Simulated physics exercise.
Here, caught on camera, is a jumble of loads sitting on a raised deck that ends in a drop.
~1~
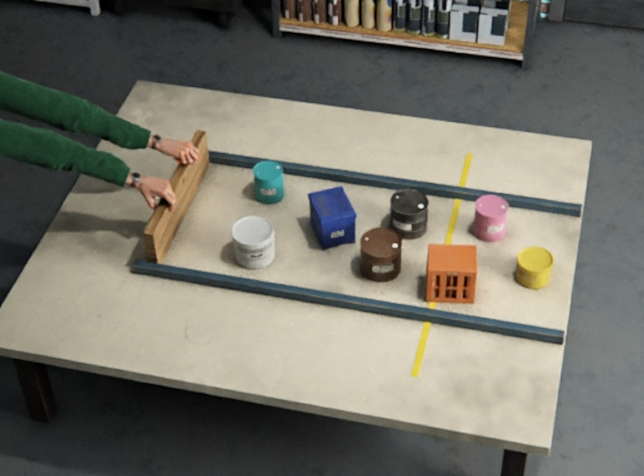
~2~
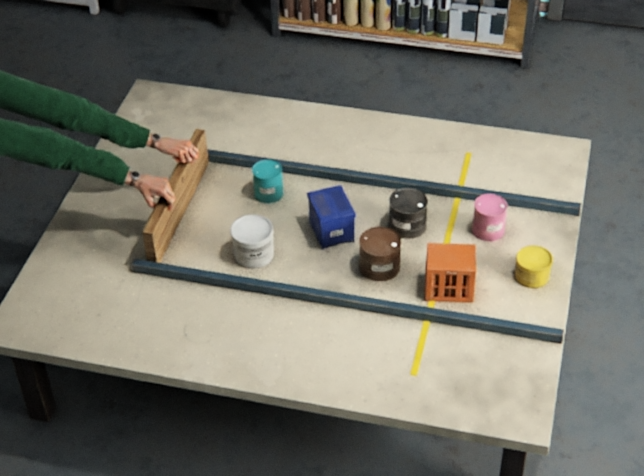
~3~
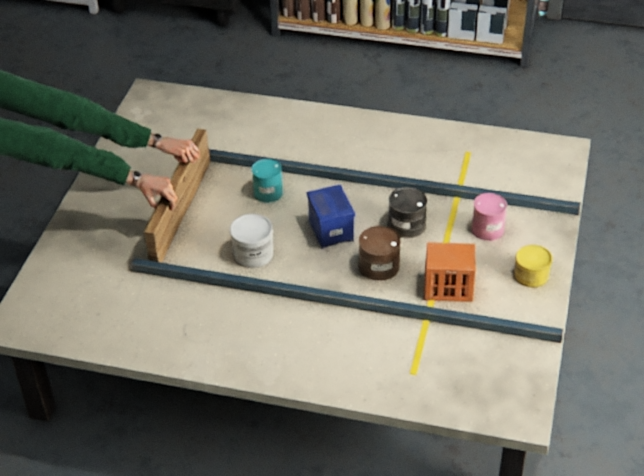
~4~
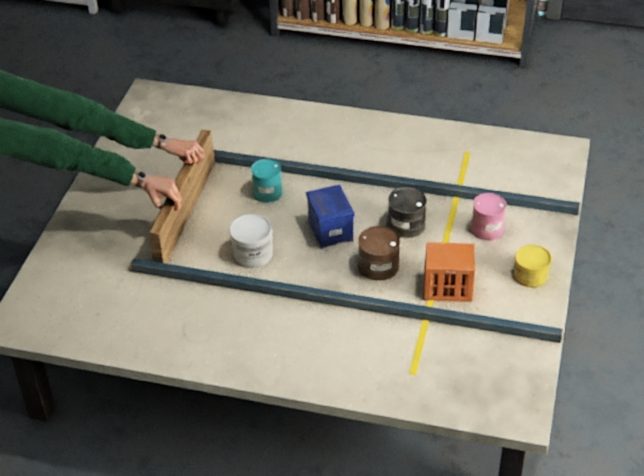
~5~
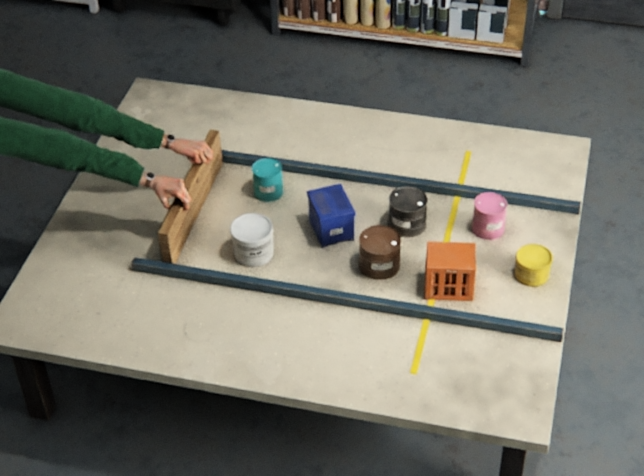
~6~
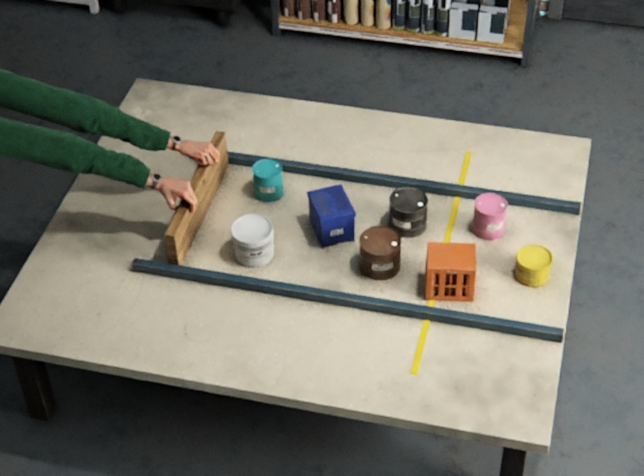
To begin with, two green-sleeved hands rest on a wooden plank at the left end of two dark rails on a table, with colourful containers and an orange crate between them. The hands then slide the plank slightly to the right, while the containers and crate stay still.
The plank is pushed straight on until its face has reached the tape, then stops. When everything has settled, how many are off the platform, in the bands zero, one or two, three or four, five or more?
So the tally of ones that come down is nothing, really.
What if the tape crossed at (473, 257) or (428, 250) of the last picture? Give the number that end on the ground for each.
In order, 0 then 0.
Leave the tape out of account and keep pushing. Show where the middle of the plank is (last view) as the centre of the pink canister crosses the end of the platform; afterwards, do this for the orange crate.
The middle is at (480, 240) when it's the pink canister, and at (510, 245) when it's the orange crate.
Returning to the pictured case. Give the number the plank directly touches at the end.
Looks like 3 of them, all told.
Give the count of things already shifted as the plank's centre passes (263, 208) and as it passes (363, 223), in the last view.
At the first spot the count is 2, and at the second it is 6.
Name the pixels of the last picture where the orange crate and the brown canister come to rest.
The orange crate comes to rest at (522, 290), and the brown canister comes to rest at (497, 264).
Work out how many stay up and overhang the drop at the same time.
So the number is 0.
Soon after, none off yet; yellow pail at rest near (534, 266); pink canister at rest near (490, 217); orange crate at rest near (450, 272).
After that, none off yet; yellow pail at rest near (534, 266); pink canister moving near (493, 217); orange crate displaced about its own width near (486, 282).
In the end, the number that fall off is zero.
